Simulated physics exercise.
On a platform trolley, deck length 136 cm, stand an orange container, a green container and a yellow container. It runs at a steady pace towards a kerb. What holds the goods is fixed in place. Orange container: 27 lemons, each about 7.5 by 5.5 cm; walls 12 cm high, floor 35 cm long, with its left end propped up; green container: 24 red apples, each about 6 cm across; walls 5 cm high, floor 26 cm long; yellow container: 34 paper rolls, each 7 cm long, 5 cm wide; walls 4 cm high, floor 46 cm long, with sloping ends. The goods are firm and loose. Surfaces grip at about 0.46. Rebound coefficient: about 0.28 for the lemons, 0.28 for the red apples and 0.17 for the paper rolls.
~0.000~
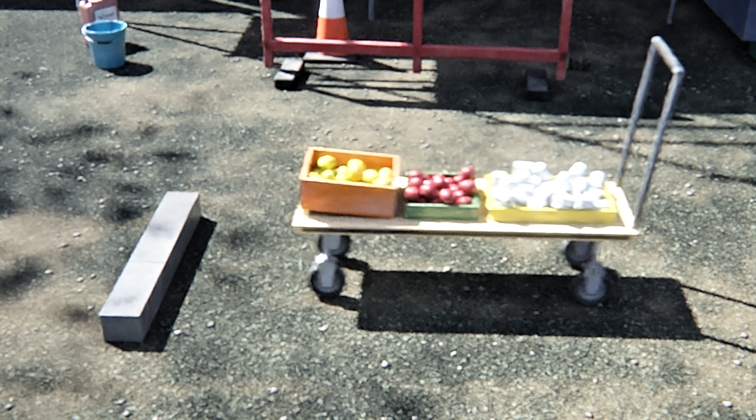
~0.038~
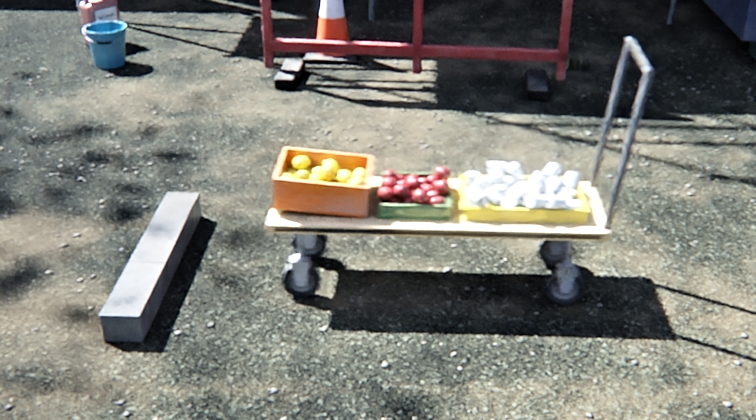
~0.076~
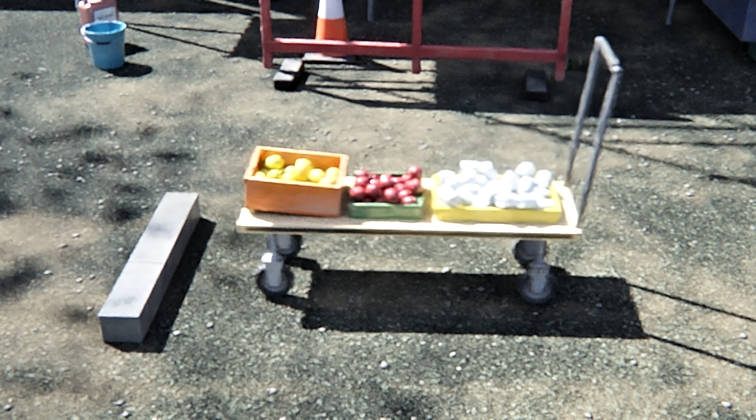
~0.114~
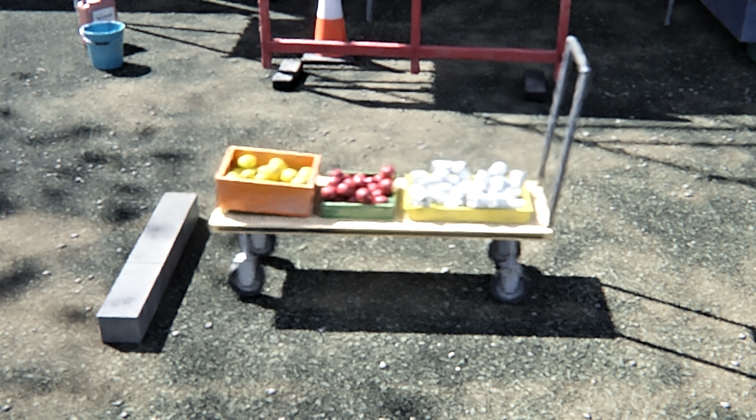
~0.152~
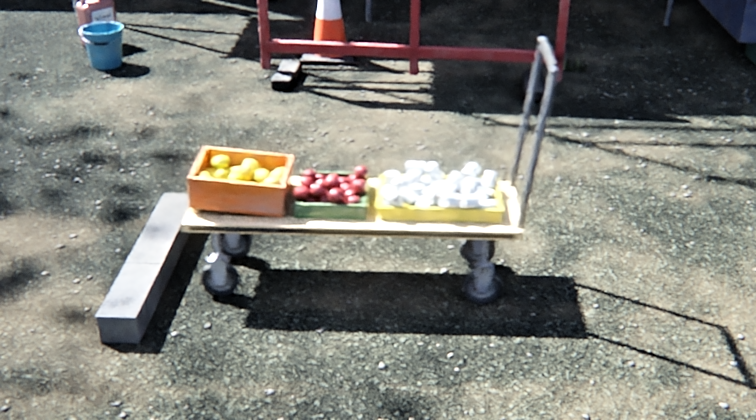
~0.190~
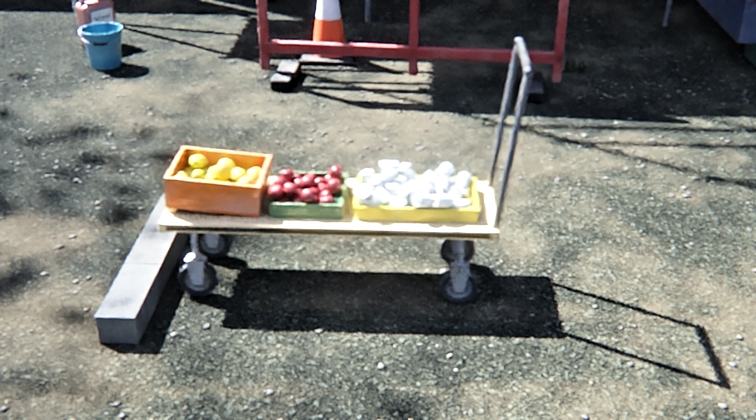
On sunlit gravel, a trolley carrying three containers of goods rolls left up to a kerb.
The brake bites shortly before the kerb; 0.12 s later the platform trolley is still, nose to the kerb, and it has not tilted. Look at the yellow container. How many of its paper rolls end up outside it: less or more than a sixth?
More than a sixth of the paper rolls leave the yellow container.
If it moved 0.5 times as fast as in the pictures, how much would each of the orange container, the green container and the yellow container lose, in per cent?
Then orange container 0, green container 10, yellow container 10 per cent.
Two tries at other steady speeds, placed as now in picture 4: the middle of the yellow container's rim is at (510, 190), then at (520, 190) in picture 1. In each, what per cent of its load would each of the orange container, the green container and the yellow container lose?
Orange container 0 then 0, green container 10 then 10, yellow container 10 then 30 per cent.
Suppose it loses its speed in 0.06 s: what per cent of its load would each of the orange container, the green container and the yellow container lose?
In that case orange container 0, green container 30, yellow container 30 per cent.
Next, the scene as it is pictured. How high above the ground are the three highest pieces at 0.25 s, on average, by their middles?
Some 52 cm up.
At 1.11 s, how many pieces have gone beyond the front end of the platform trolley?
Roughly 0.
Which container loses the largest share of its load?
It is the yellow container.
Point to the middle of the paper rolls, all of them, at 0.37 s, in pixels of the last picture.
Near (364, 187).
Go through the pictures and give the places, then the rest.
In the first frame (each is followed by its nearest rim corner in this view; the camera pans a little), yellow container, (614, 211); orange container, (393, 187); 61 cm short of the stop; none out.
Yellow container, (586, 210); orange container, (366, 187); 50 cm short of the stop, in the second frame.
Yellow container, (558, 210); orange container, (337, 187); 39 cm short of the stop, in the third frame.
Yellow container, (529, 210); orange container, (309, 186); 28 cm short of the stop, in the fourth frame.
Yellow container, (500, 210); orange container, (280, 186); stopping, in the fifth frame.
Yellow container, (476, 210); orange container, (257, 186); stopping; none out, in the sixth frame.
After 0.25 s, orange container 27 in, 0 out, green container 22 in, 2 out and yellow container 33 in, 1 out.
After 0.37 s, orange container 27 in, 0 out, green container 20 in, 4 out and yellow container 26 in, 8 out.
After 0.60 s, orange container 27 in, 0 out, green container 20 in, 4 out and yellow container 23 in, 11 out.
Outcome (at 1.11 s), orange container 27 in, 0 out, green container 20 in, 4 out and yellow container 22 in, 12 out. Asked share, 12 of 34, 35 per cent.
